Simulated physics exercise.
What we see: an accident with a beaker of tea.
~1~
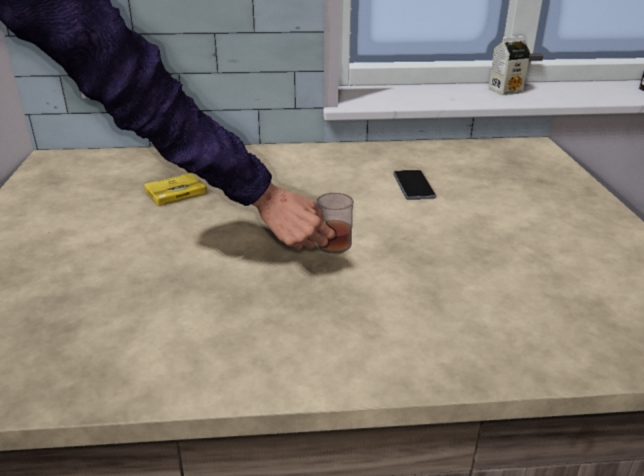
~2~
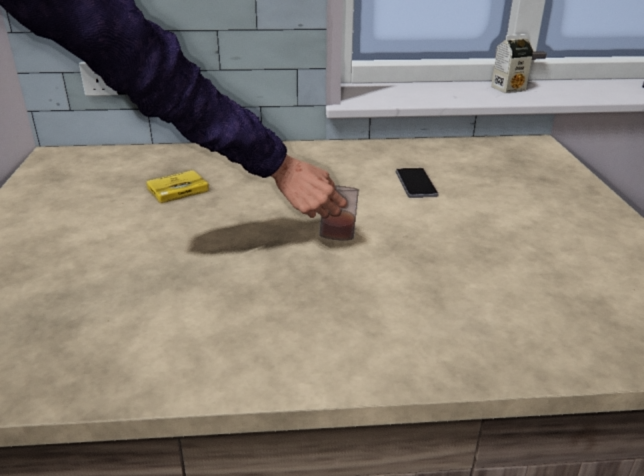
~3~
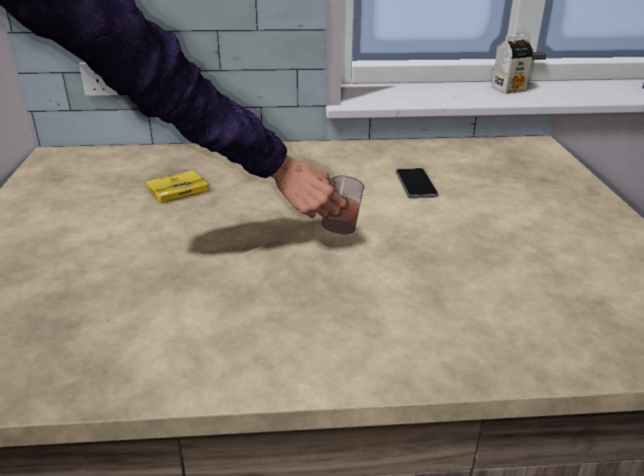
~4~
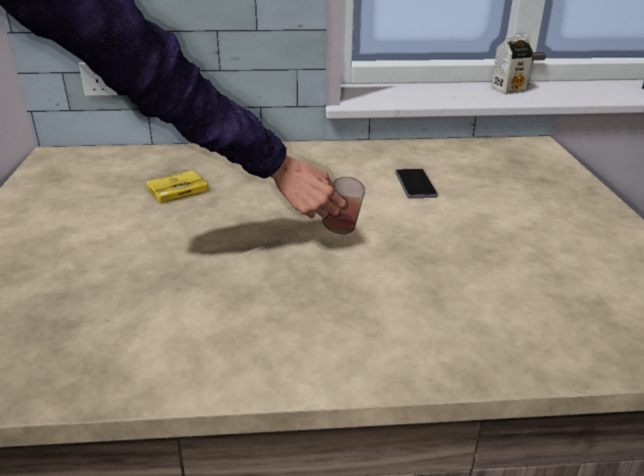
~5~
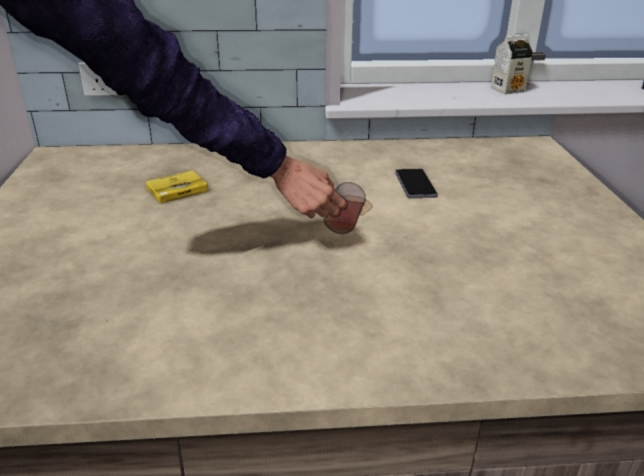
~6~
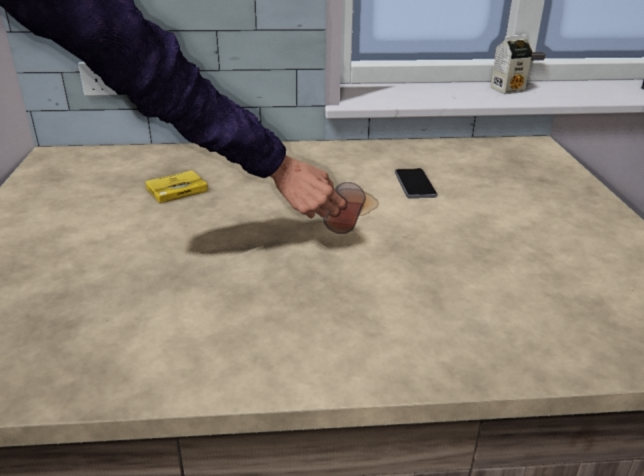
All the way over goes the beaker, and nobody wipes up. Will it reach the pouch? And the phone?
Pouch comes out dry, phone becomes wet.
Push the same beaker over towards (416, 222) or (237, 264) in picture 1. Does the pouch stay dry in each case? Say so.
Toward the first point it avoids the spill; toward the second it avoids the spill.
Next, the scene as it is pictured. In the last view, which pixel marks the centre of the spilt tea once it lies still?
Centre at roughly (366, 167).
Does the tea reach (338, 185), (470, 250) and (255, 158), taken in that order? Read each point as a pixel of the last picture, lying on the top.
Checking each in turn gives in the spill, out of the spill and out of the spill.
Shortly, the puddle covers about as much as a plate; the pouch is still dry; the phone is soaking at its edge.
Then, the puddle covers about as much as a tray; the pouch is still dry; the phone is soaking at its edge.
At the finish, the puddle covers about as much as a tray; the pouch is still dry; the phone is soaking at its edge.
